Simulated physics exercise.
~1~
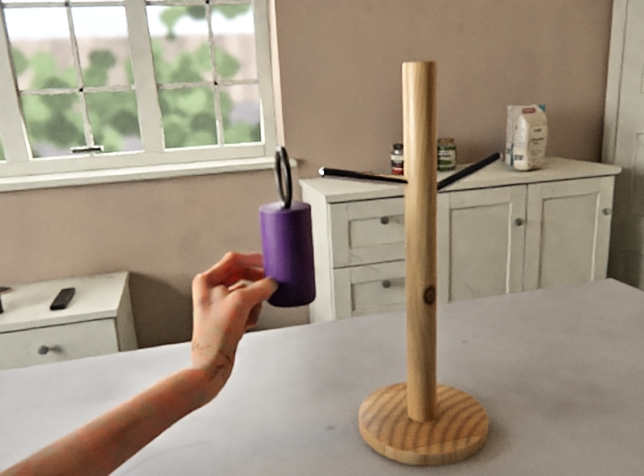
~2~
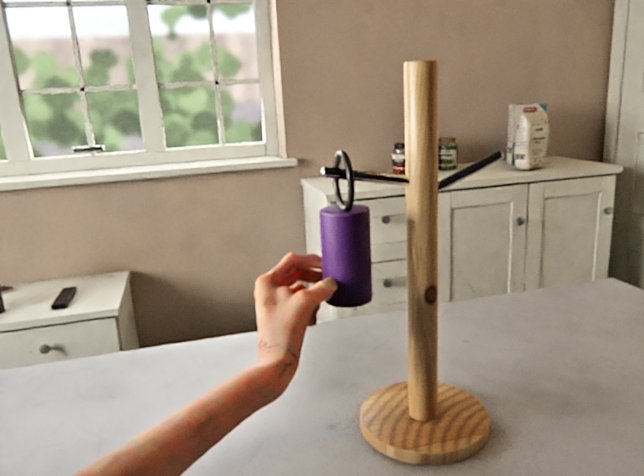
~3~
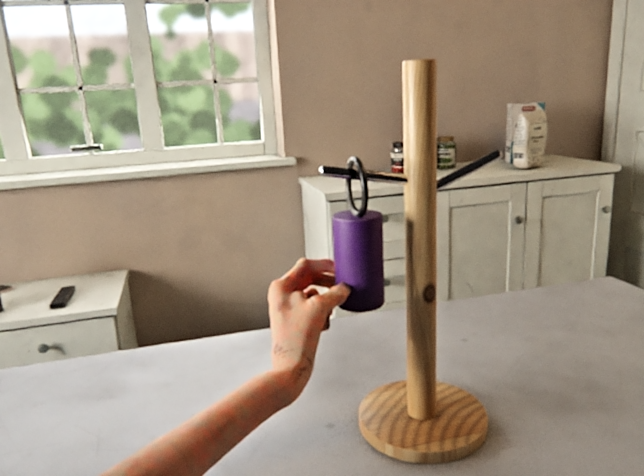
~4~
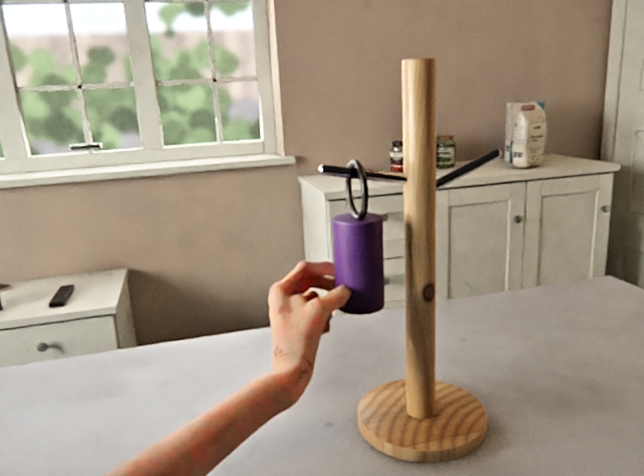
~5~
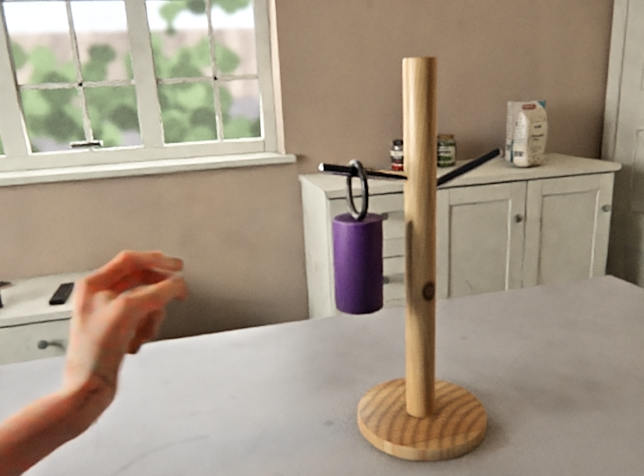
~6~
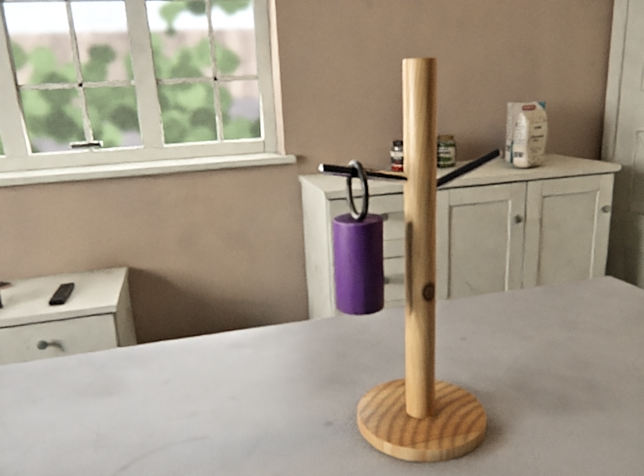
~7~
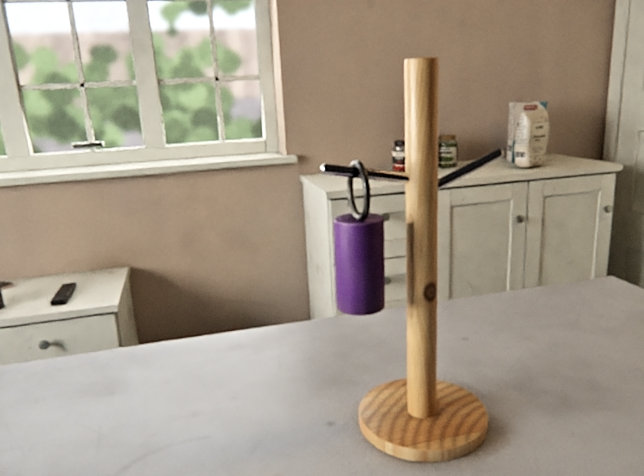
A hand hooking a purple lantern by its ring onto a wooden stand's left peg, then letting go and withdrawing, leaving it hanging.
